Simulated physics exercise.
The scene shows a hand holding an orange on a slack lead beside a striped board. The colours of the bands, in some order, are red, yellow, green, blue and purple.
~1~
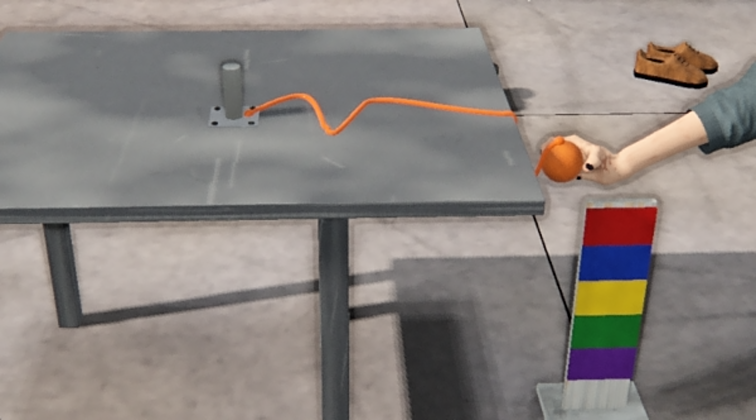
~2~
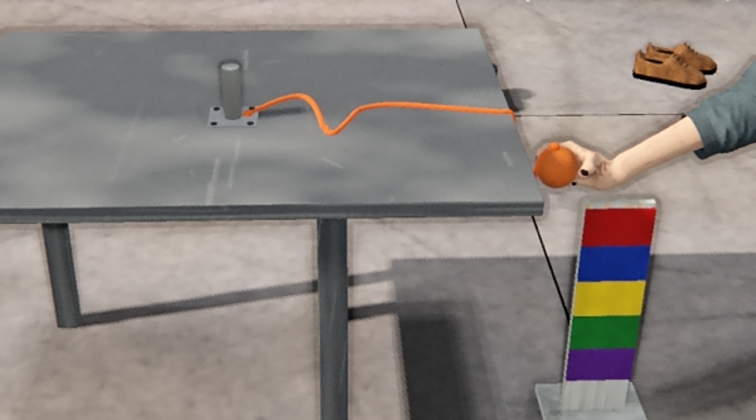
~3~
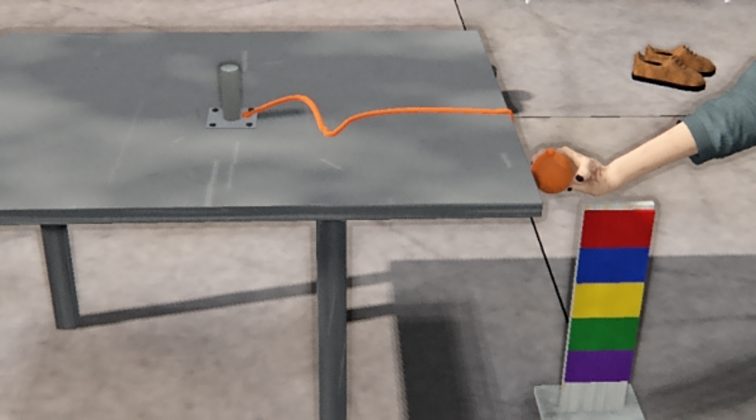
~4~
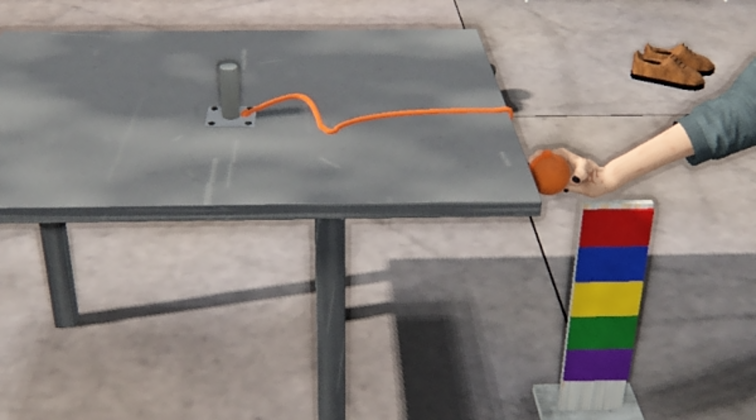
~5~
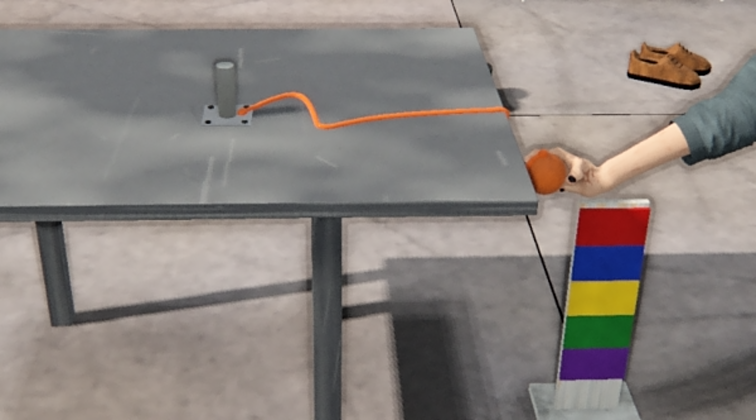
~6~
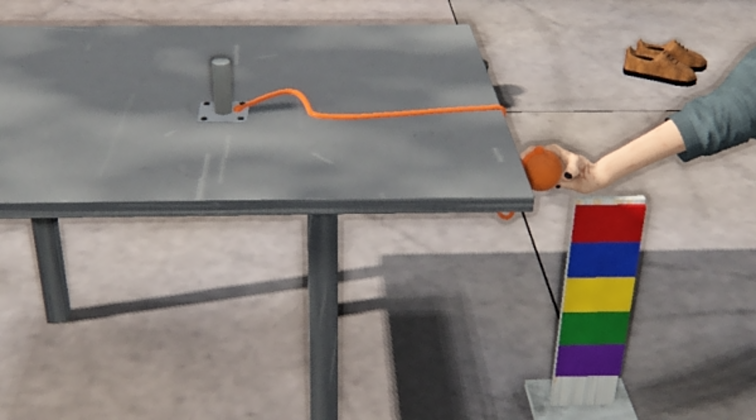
A hand beside a striped board moves an orange ball slightly left near a grey table.
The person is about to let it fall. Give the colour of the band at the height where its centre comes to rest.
The band is purple.
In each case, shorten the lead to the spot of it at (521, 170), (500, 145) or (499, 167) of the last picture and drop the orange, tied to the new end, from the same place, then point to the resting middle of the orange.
First (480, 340), then (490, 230), then (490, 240).
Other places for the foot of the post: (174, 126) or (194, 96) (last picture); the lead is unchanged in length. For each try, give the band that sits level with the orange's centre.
In turn, green and then green.
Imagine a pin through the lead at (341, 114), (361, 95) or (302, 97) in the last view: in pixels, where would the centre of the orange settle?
Estimated pixels in sequence: (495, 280), (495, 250) and (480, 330).
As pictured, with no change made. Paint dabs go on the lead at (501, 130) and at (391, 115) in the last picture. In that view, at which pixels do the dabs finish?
They end up at (495, 177) and (449, 104).
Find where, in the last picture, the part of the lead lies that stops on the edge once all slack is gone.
Pixel (443, 111) or thereabouts.
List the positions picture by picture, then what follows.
Orange (562, 161); red (620, 228); blue (616, 264); yellow (611, 299); green (606, 332); purple (602, 365), in the first picture.
Orange (557, 167); lead through (283, 100) (323, 124) (370, 107) (462, 110) (512, 161), in the second picture.
Orange (553, 173), in the third picture.
Orange (549, 174); lead through (281, 100) (321, 124) (395, 115) (487, 111) (508, 184), in the fourth picture.
Orange (545, 174), in the fifth picture.
Orange (541, 170); lead through (273, 95) (323, 117) (424, 112) (502, 124) (499, 210), in the sixth picture.
A little later, orange near (517, 355); level with purple.
Next, orange near (457, 349); level with purple.
Later still, orange near (494, 349); level with purple.
When it is over, orange near (476, 351); level with purple. At purple.
